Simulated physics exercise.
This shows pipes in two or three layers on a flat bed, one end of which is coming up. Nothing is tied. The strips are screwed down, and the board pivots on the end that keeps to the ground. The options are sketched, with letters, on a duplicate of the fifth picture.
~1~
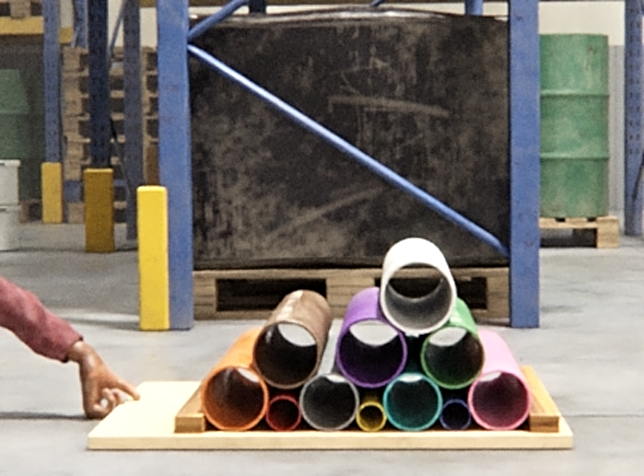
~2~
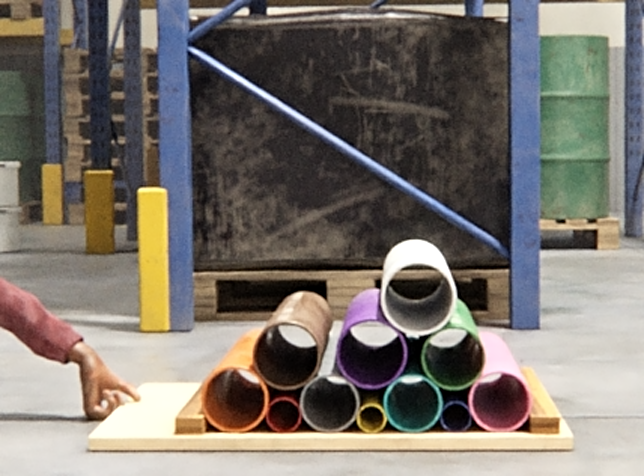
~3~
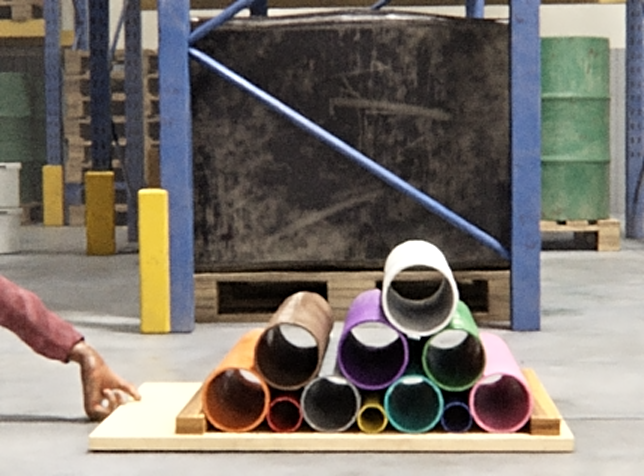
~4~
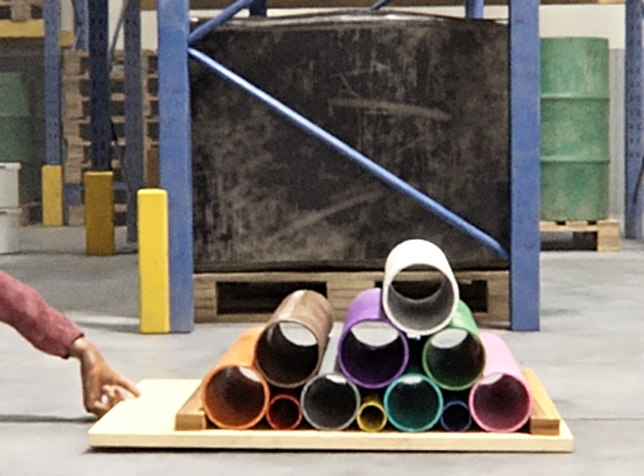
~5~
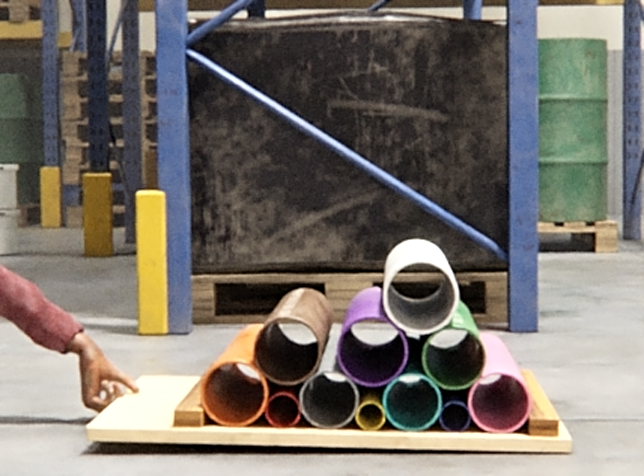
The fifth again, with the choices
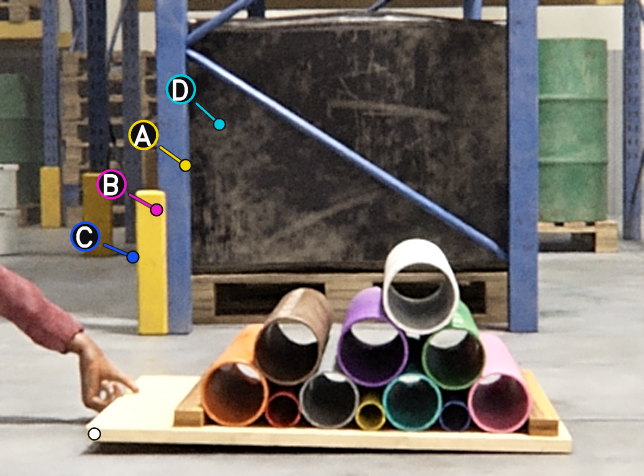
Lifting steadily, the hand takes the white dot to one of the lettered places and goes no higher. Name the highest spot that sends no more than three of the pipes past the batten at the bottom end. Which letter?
A is the limit.
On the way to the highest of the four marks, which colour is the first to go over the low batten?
It is the white one.
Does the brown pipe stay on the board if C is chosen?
The brown pipe: Yes.
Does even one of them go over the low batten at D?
Yes, at D.
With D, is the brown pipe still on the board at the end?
No, with D.
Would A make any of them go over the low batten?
Yes, at A.
On the marked copy, A at (185, 165); B at (157, 210); C at (133, 257); D at (219, 124); the white dot at (94, 434).
With A. Early on, board at 20°.
Further on, board at 36°.
At the end, board at 36°, one over the low batten (white).
As for the rest, B one over the low batten (white); C none over the low batten; D eight over the low batten.
